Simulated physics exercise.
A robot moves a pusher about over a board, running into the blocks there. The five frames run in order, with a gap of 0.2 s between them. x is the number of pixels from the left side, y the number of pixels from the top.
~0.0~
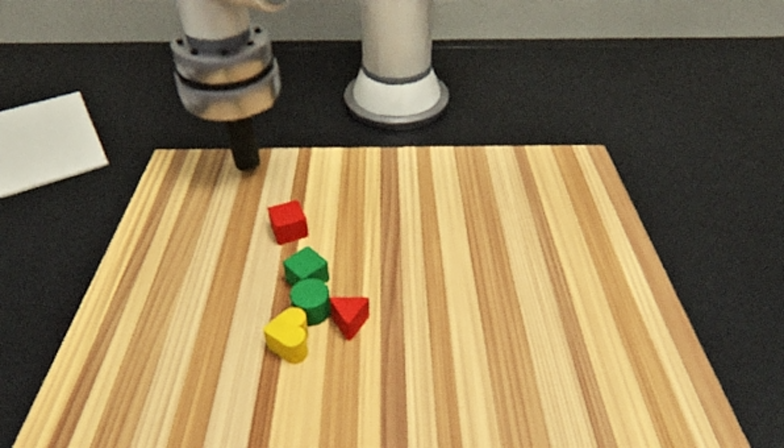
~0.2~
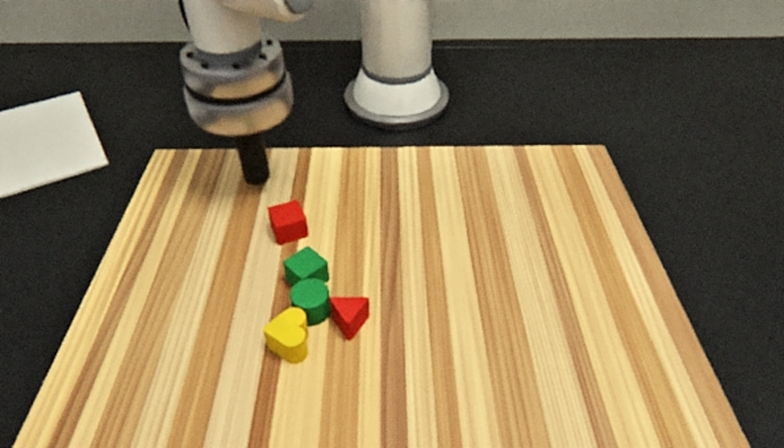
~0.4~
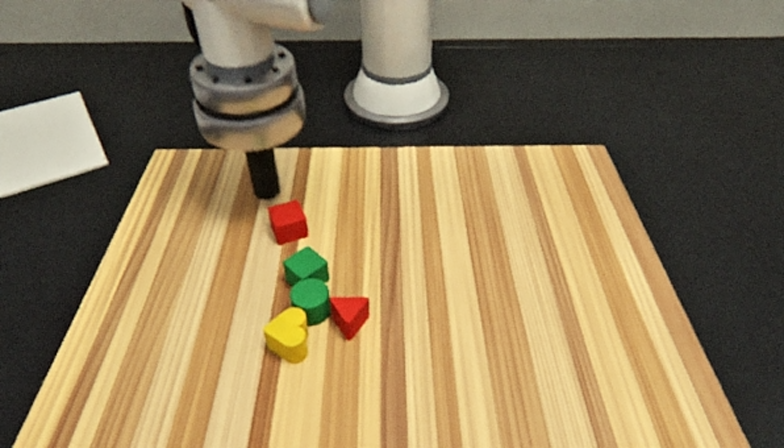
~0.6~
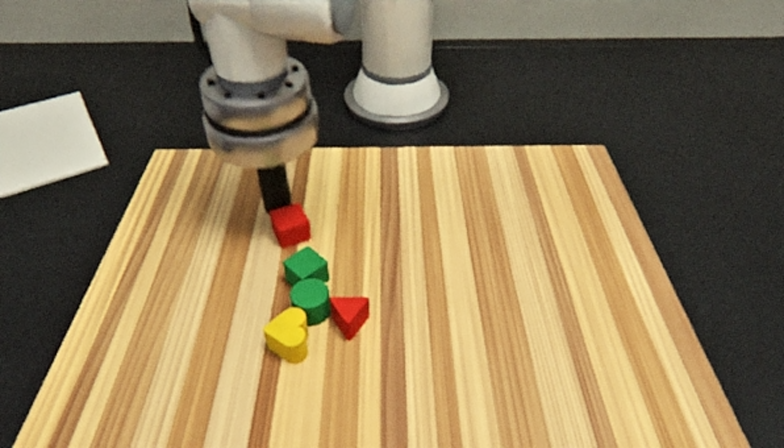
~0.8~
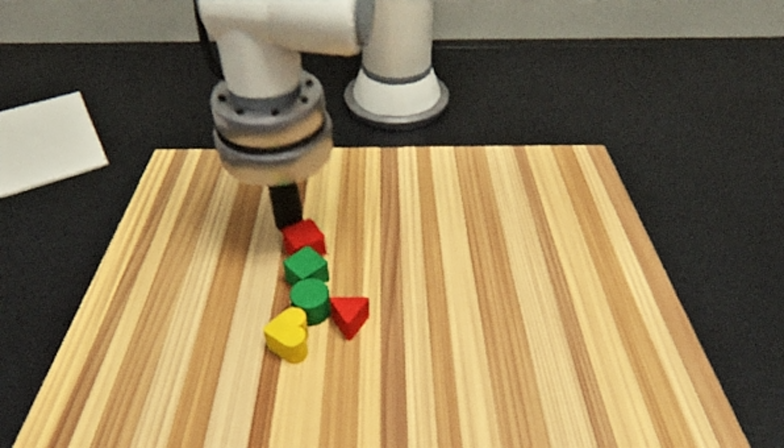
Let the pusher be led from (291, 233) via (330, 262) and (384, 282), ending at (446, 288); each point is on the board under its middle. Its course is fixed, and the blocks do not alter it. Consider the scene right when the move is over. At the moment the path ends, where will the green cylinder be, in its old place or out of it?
At the end of the path, it will have moved.
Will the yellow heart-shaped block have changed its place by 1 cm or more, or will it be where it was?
At the end of the path, the yellow heart-shaped block has moved off its old spot.
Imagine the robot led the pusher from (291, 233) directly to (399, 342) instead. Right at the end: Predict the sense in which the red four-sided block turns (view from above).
Looking down, it rotates anti-clockwise.
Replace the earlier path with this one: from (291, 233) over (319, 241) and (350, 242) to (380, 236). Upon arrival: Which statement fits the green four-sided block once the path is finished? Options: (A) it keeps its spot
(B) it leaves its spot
(B)
The first path, step by step. One third of the way, pusher (329, 253); yellow heart-shaped block (285, 336), turned 30° clockwise; red four-sided block (353, 258), turned 25° anticlockwise; green four-sided block (319, 273), turned 75° clockwise; green cylinder (308, 304).
Two thirds of the way, pusher (385, 273); yellow heart-shaped block (285, 336), turned 30° clockwise; red four-sided block (406, 284); green four-sided block (319, 273), turned 75° clockwise; green cylinder (308, 304).
At the end, pusher (447, 279); yellow heart-shaped block (285, 336), turned 30° clockwise; red four-sided block (422, 295), turned 35° clockwise; green four-sided block (319, 273), turned 75° clockwise; green cylinder (308, 304).
